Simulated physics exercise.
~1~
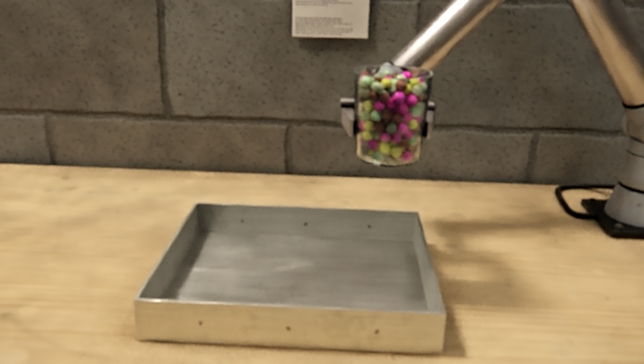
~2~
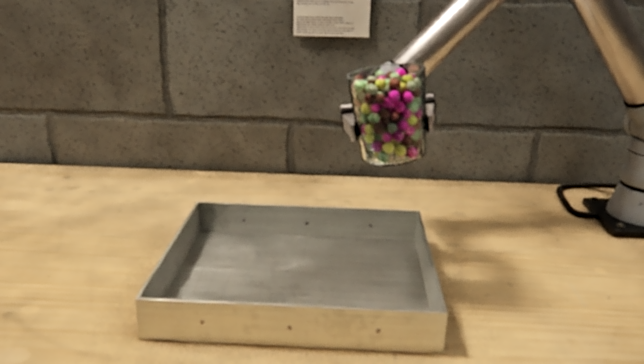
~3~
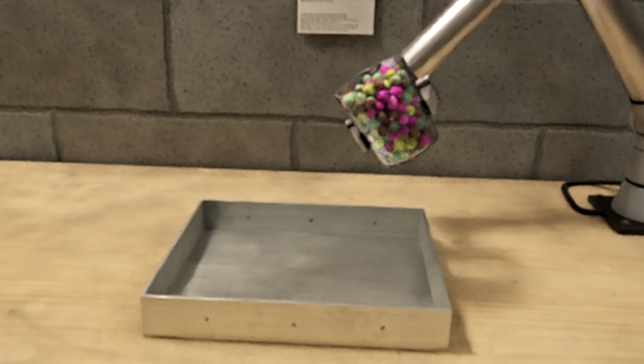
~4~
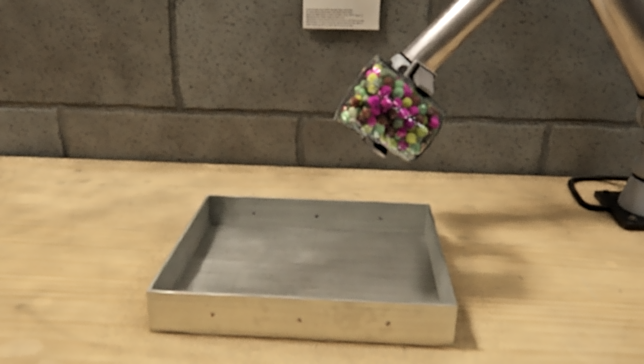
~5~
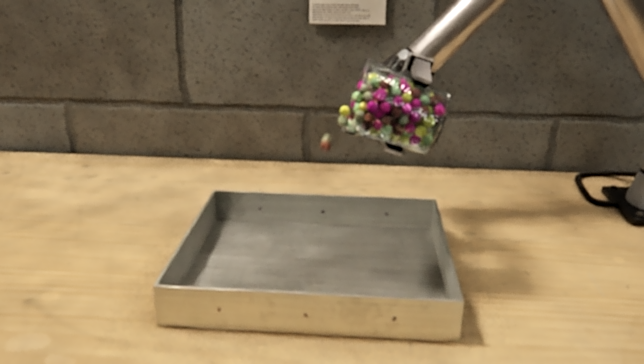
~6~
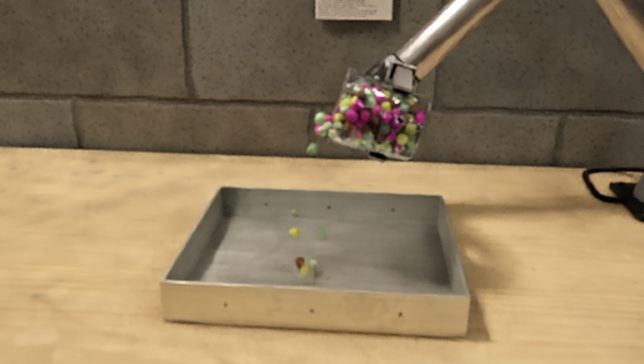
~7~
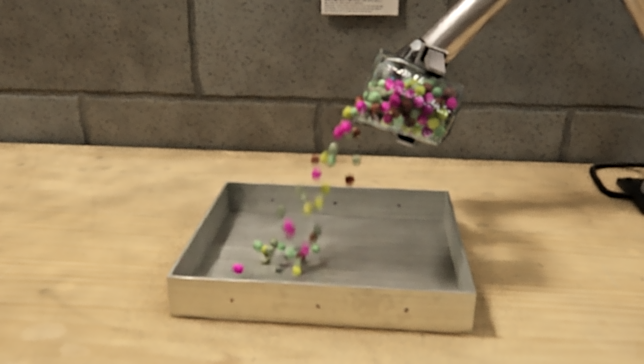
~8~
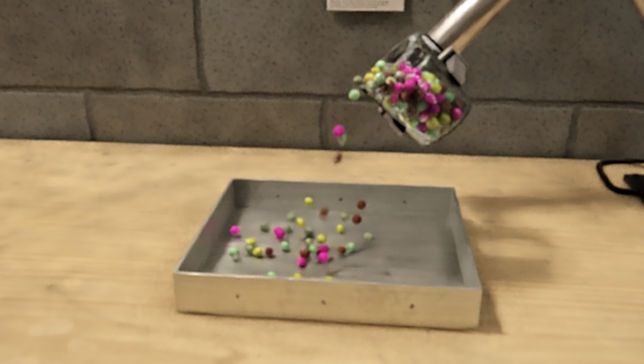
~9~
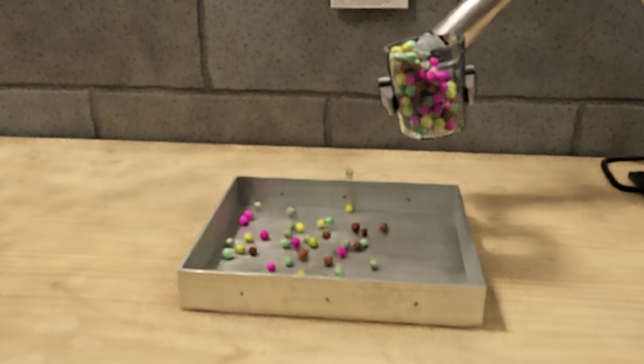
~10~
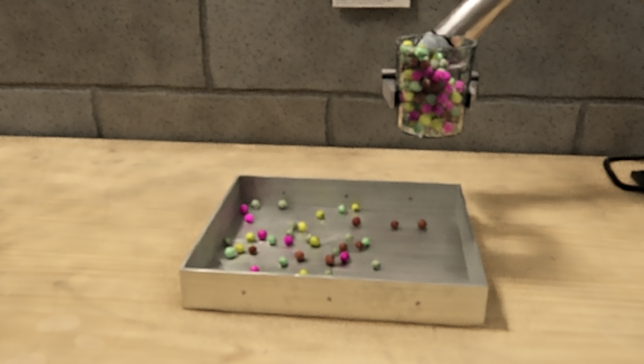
A gripper tips a clear tumbler, spills some colourful balls into a tray, then rights it.
